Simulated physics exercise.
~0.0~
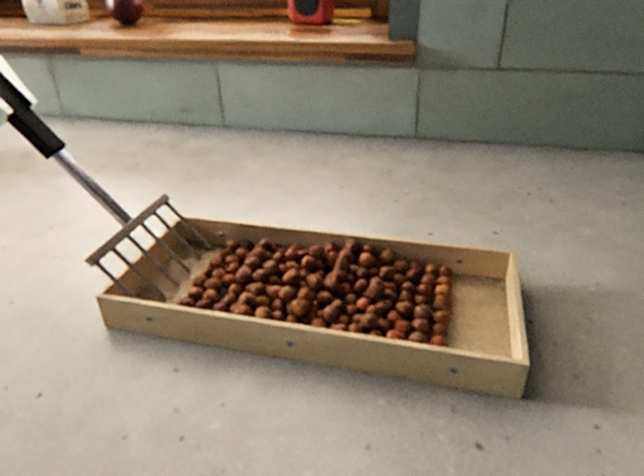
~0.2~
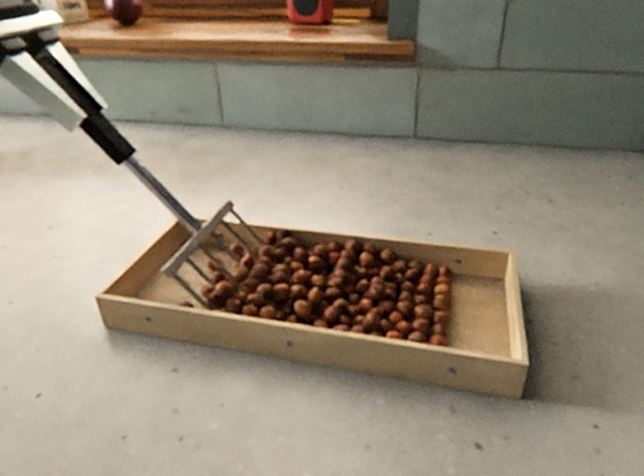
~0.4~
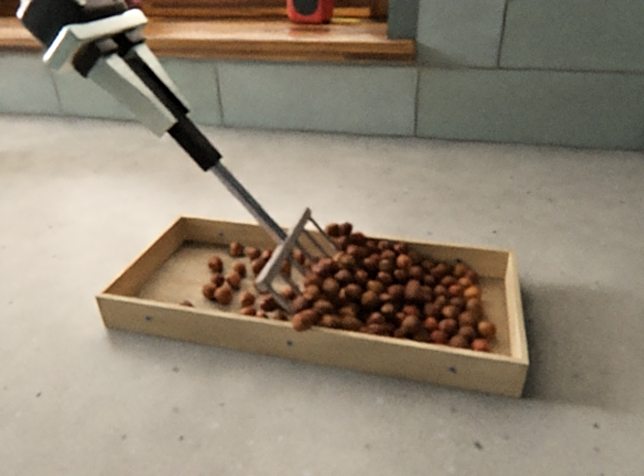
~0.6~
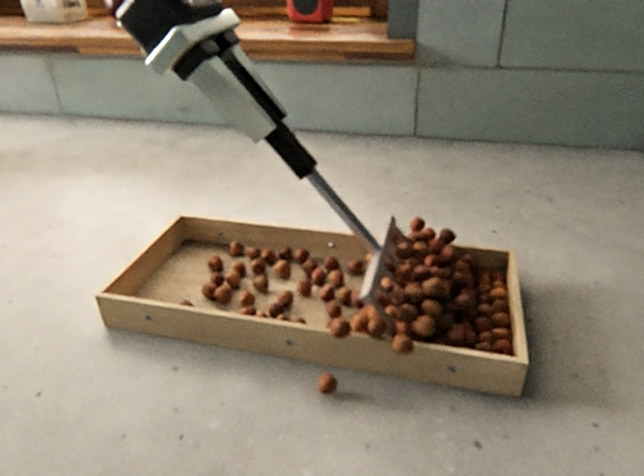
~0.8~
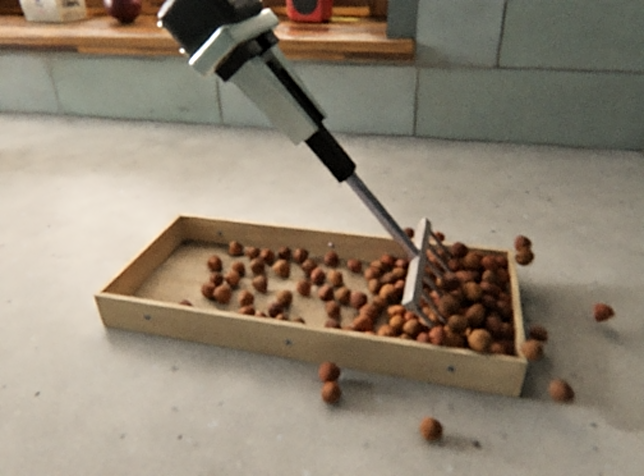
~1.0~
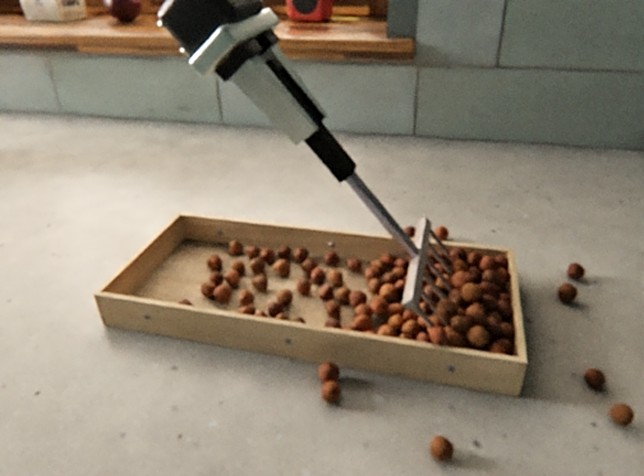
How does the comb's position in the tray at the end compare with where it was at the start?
At the start the comb is at the left end of the tray, with the hazelnuts to its right. At the end it stands much farther right, close to the tray's right end and against the heaped nuts.
